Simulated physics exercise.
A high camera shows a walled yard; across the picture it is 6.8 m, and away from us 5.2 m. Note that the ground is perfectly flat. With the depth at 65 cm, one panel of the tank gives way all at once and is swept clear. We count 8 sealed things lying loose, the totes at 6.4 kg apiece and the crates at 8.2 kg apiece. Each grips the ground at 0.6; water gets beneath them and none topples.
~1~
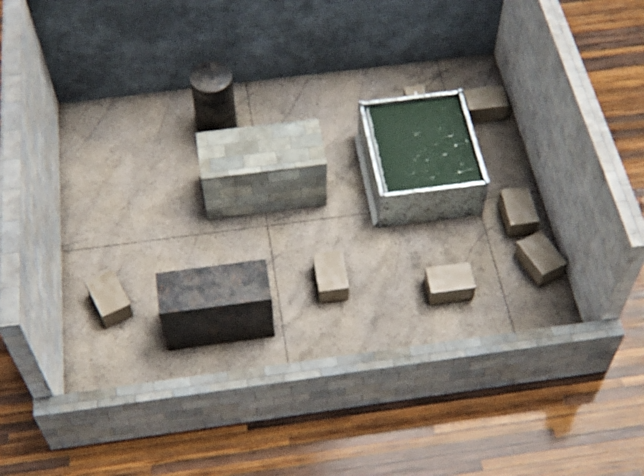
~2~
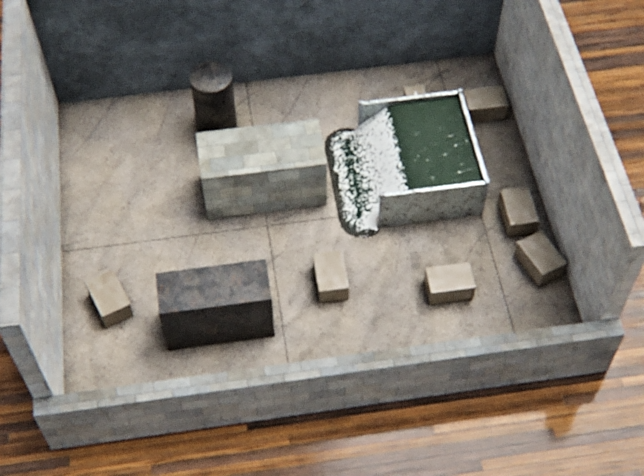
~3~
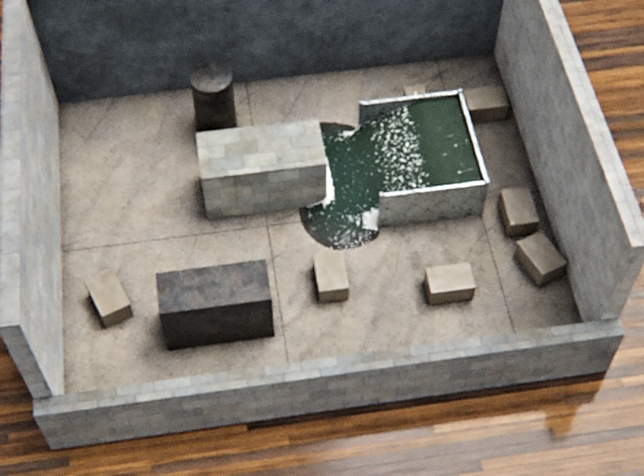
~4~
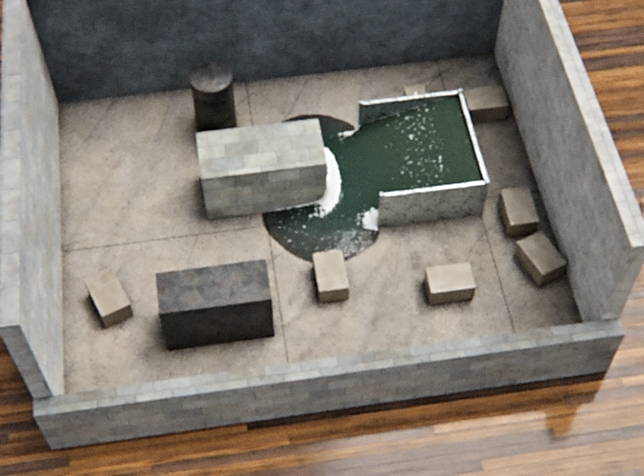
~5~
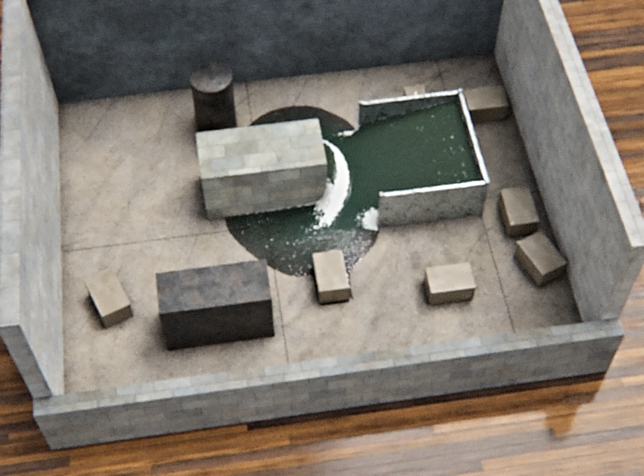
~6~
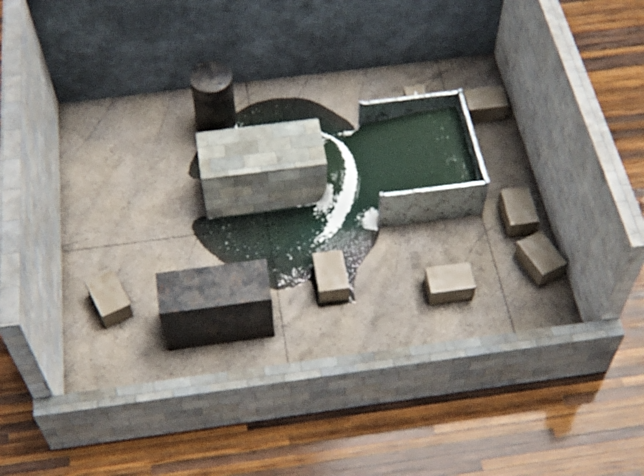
At first, dark green water fills a square tank at the right of a walled yard scattered with blocks and small boxes. Then the tank's left side opens and white, frothy water rushes out, striking the large pale block and spreading around it in a widening dark pool while the boxes stay put.
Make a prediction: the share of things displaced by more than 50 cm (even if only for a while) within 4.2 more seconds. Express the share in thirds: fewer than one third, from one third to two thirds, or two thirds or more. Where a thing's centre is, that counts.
From one third to two thirds.
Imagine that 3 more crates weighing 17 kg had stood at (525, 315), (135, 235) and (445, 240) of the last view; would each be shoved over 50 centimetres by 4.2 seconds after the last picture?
Reading them off in order: Not beyond, not beyond, not beyond.
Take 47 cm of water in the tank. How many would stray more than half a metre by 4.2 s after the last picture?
The count would be 3.
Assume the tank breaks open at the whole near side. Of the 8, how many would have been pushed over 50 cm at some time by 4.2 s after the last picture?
Result: 6.
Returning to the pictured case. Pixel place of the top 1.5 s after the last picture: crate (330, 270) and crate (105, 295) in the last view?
I'd say close to (342, 342) and close to (73, 317).
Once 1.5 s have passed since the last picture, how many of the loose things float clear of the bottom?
I get 2.
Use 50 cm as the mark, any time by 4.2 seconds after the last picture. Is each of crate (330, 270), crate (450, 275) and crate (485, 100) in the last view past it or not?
One by one: Above the line; below the line; below the line.
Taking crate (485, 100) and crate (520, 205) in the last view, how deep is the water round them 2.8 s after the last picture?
Some 0 cm at the first, some 0 cm at the second.
Then, 0.4 s after the last picture 0 of 8 are over 50 cm from their spots; 0 afloat.
Then, 1.5 s after the last picture 3 of 8 are over 50 cm from their spots; 2 afloat.
Then, 2.8 s after the last picture 3 of 8 are over 50 cm from their spots; 3 afloat.
Then, 4.2 s after the last picture 3 of 8 are over 50 cm from their spots, and 3 have been at some point; 3 afloat.
